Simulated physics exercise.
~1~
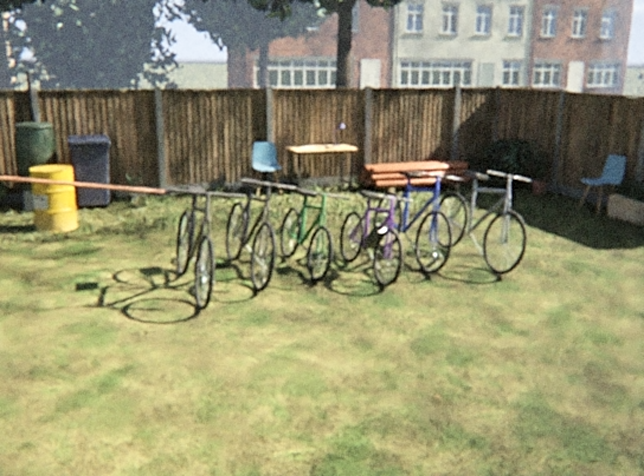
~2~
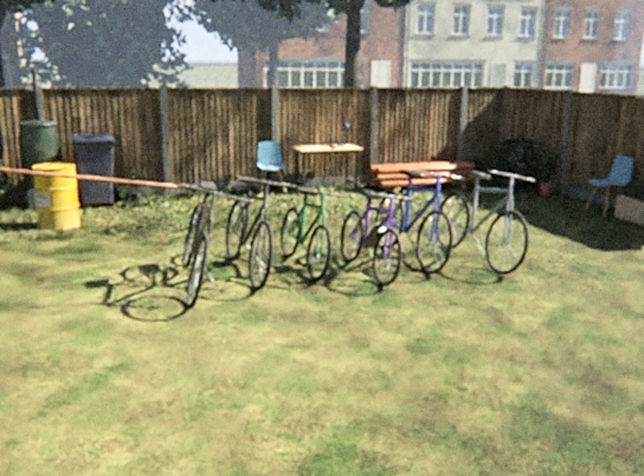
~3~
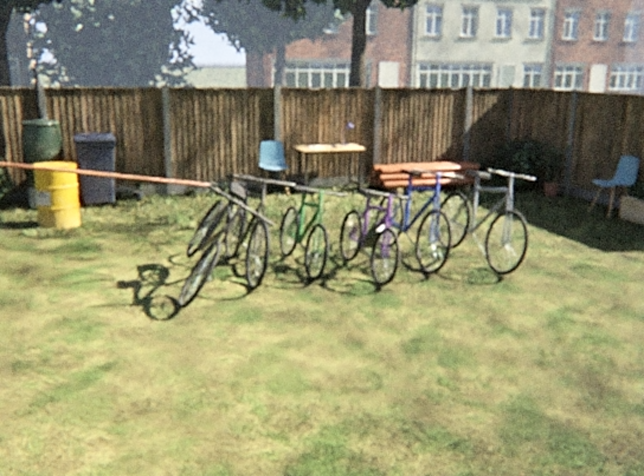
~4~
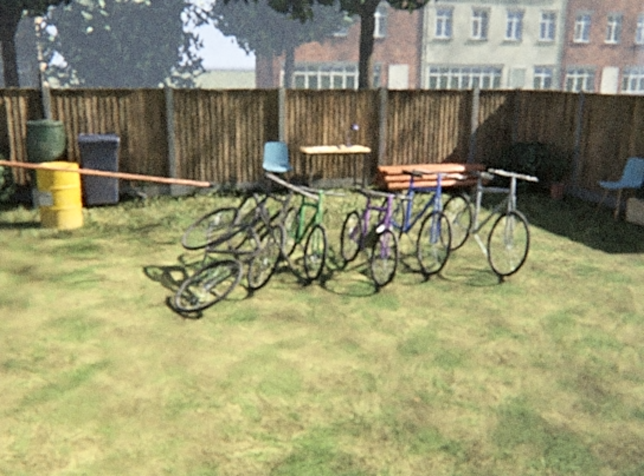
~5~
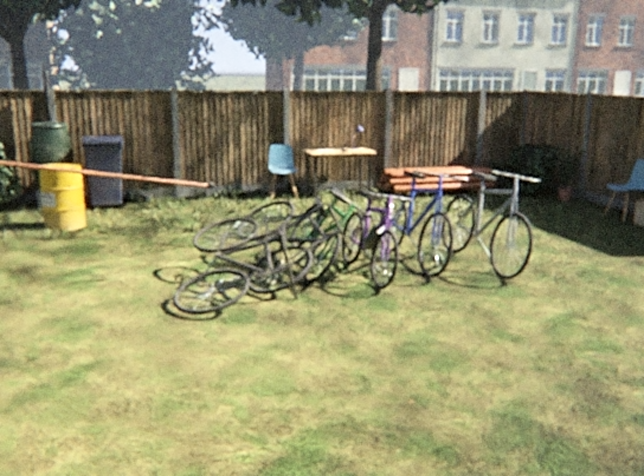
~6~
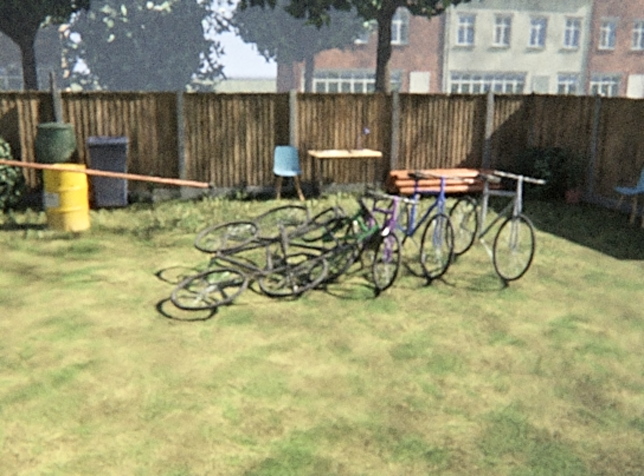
A long orange-brown pole reaches in from the left, past a yellow barrel, towards six upright bicycles parked in a row on a sunlit lawn, seen from the front with a gentle sideways drift. Behind them are a wooden fence, dark bins, blue chairs, a small table and brick houses. The pole moves right and the nearest dark bicycle, at the left end, tips rightwards. It topples into the next dark one, which falls against the green bicycle. The green one goes over too, ending steeply tilted against the upright purple bicycle, while the three at the right remain standing.
